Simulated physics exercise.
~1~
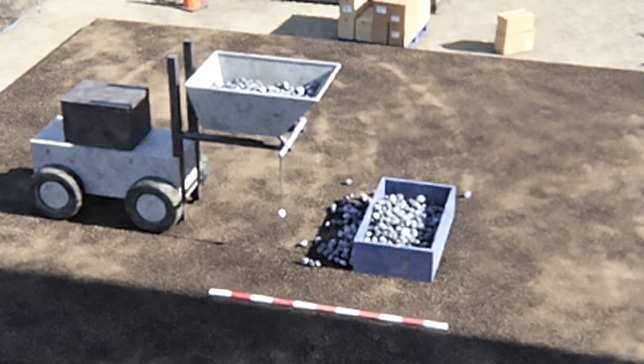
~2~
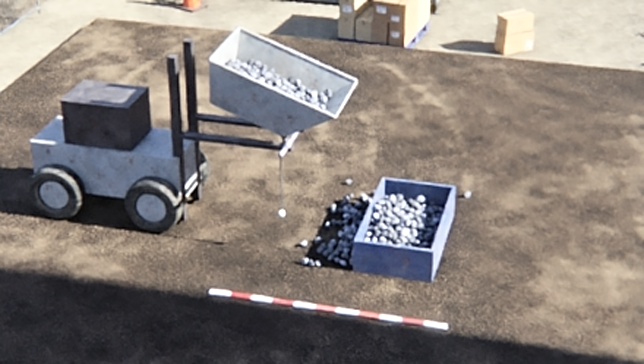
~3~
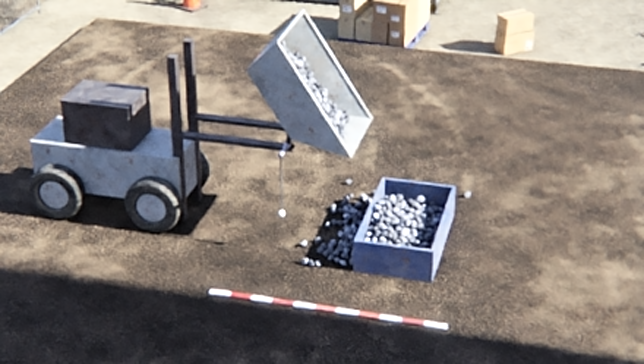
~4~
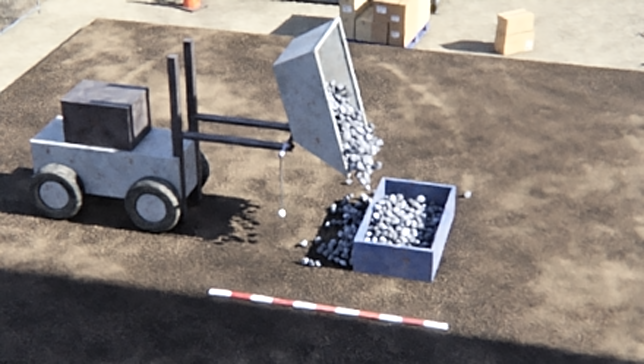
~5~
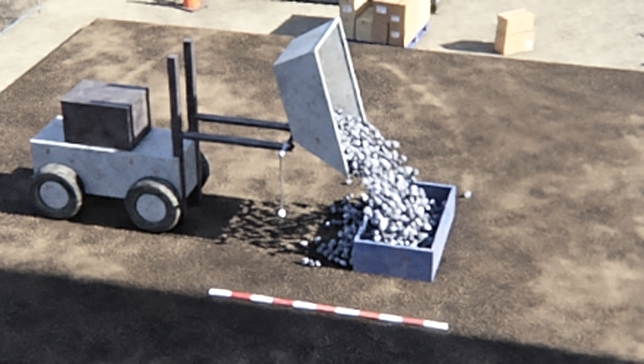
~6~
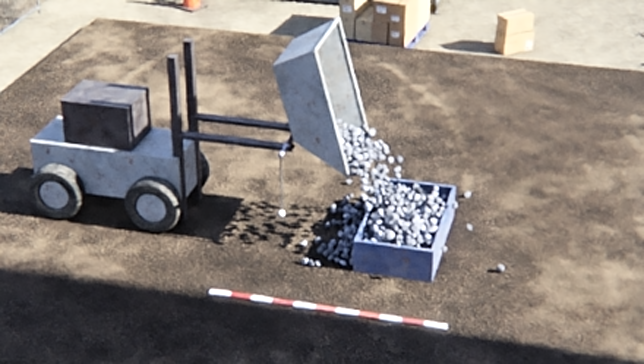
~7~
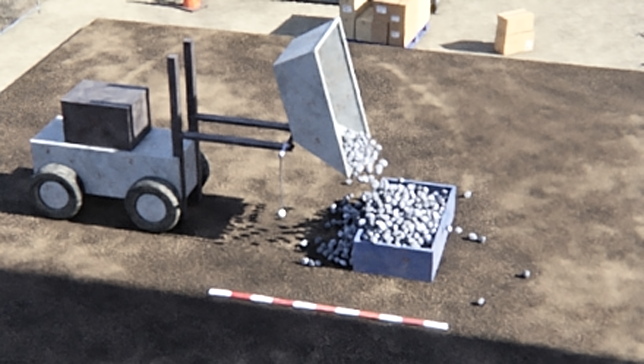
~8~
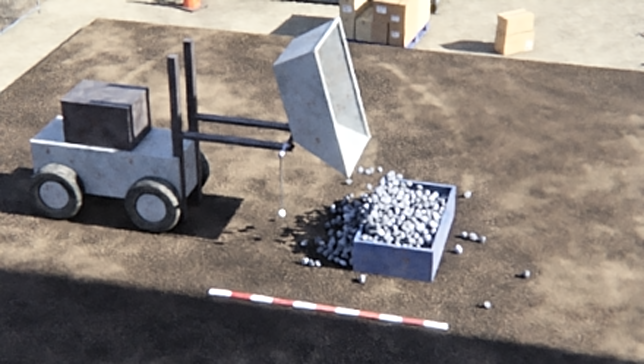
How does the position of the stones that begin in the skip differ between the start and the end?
At the start they lie in the raised skip at the front of the forklift. By the end they are lower and farther to the right, mostly heaped in the bin with a few on the ground around it.
A grey skip full of pale crushed rock, held up at the front of a forklift, begins to tip to the right above a blue-grey bin that already holds stones. It swings steadily over until its floor slopes steeply down, while the forklift itself stays put. Stones start to slide over the lower lip, then pour in a thick stream into the bin. The stream thins as the heap rises, and a few stones scatter on the ground to the right. At the end the skip hangs empty and still steeply tilted, with the bin piled high and stones lying beside its left side.
